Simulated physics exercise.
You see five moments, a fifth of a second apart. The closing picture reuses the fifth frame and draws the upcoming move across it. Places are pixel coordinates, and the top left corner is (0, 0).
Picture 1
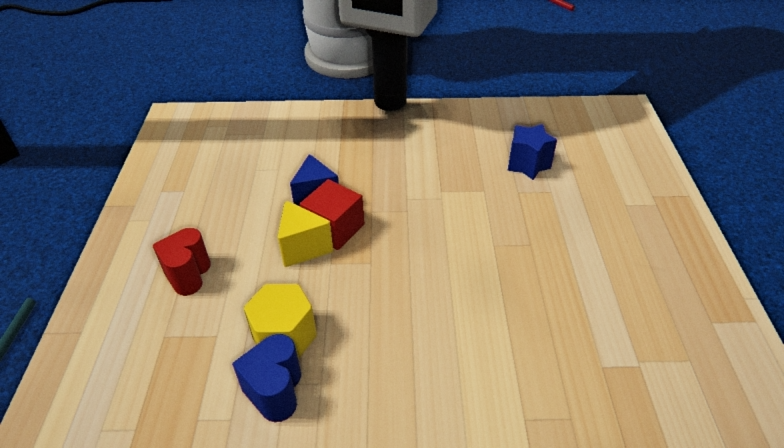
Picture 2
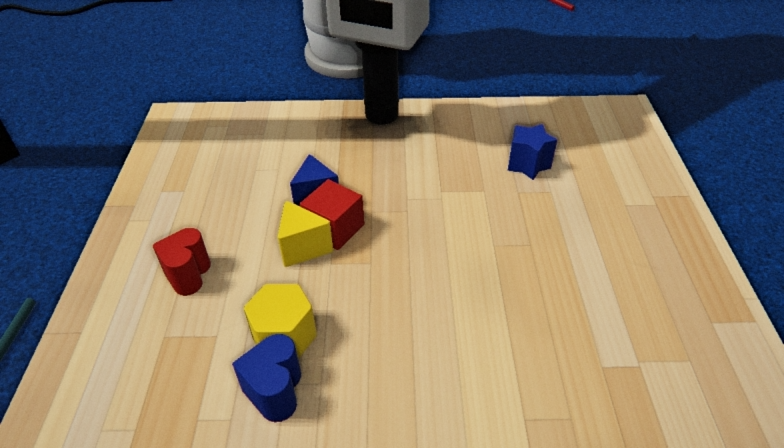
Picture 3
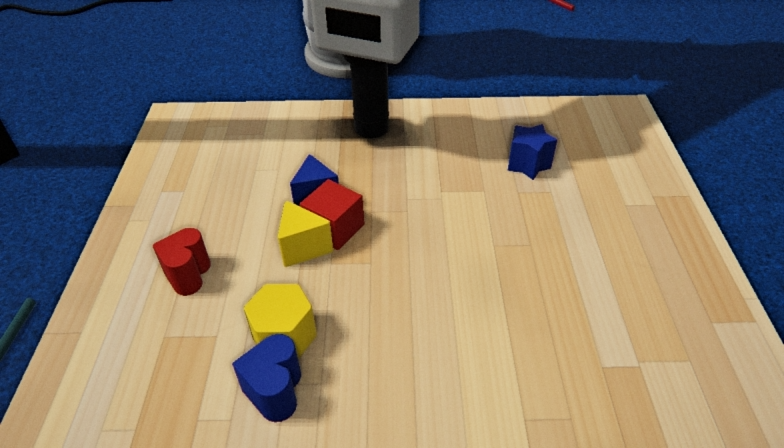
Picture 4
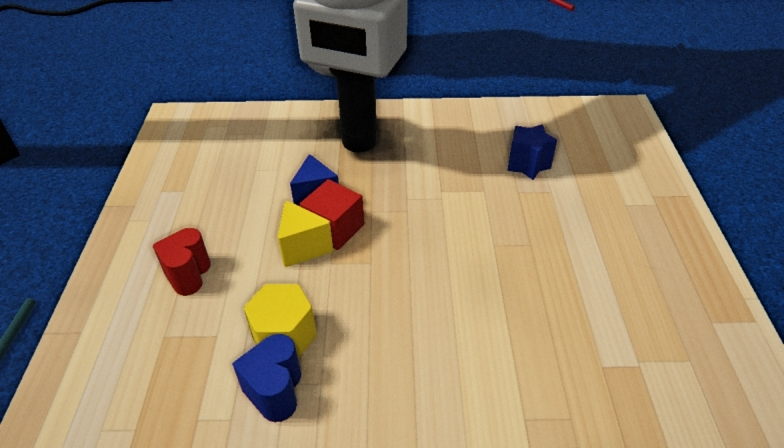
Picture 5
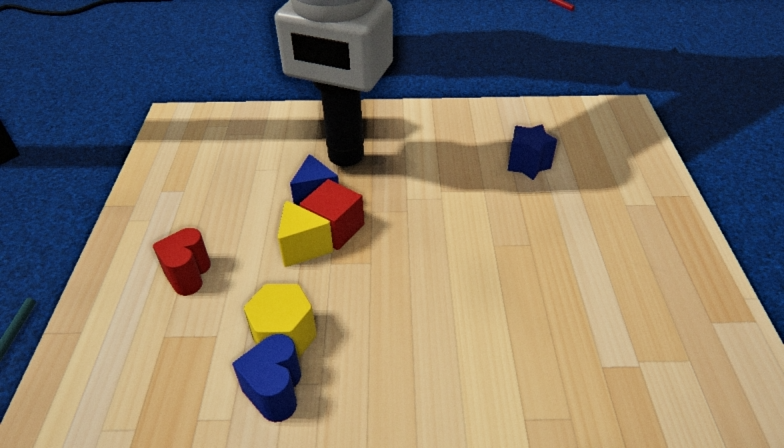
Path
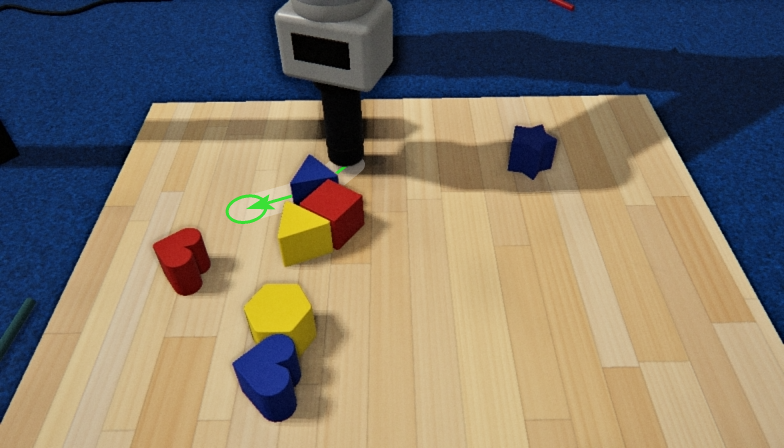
On a wooden board, a black rod moves down and left toward three clustered blocks.
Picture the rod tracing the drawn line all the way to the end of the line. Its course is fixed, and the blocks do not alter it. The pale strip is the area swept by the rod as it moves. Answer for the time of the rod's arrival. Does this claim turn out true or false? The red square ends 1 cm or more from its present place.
False
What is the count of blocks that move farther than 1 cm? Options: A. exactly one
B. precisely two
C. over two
The correct letter is A.
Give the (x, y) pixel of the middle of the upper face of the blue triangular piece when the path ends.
Somewhere near (286, 192).
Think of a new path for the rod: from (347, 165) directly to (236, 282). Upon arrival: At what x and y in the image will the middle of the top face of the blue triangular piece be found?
It sits at (202, 281).
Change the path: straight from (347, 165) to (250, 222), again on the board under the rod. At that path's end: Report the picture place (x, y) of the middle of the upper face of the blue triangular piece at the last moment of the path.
Answer: (283, 199).
The line goes from (347, 165) by way of (321, 184) and (285, 198) to (247, 209).
What follows on the original path. One third of the way, rod at (319, 176); blue triangular piece at (307, 177), turned 25° anticlockwise.
Two thirds of the way, rod at (284, 189); yellow triangular piece at (296, 222); blue triangular piece at (286, 192), turned 80° anticlockwise.
At the end, rod at (244, 200); yellow triangular piece at (296, 222); blue triangular piece at (286, 192), turned 80° anticlockwise; red square unmoved.
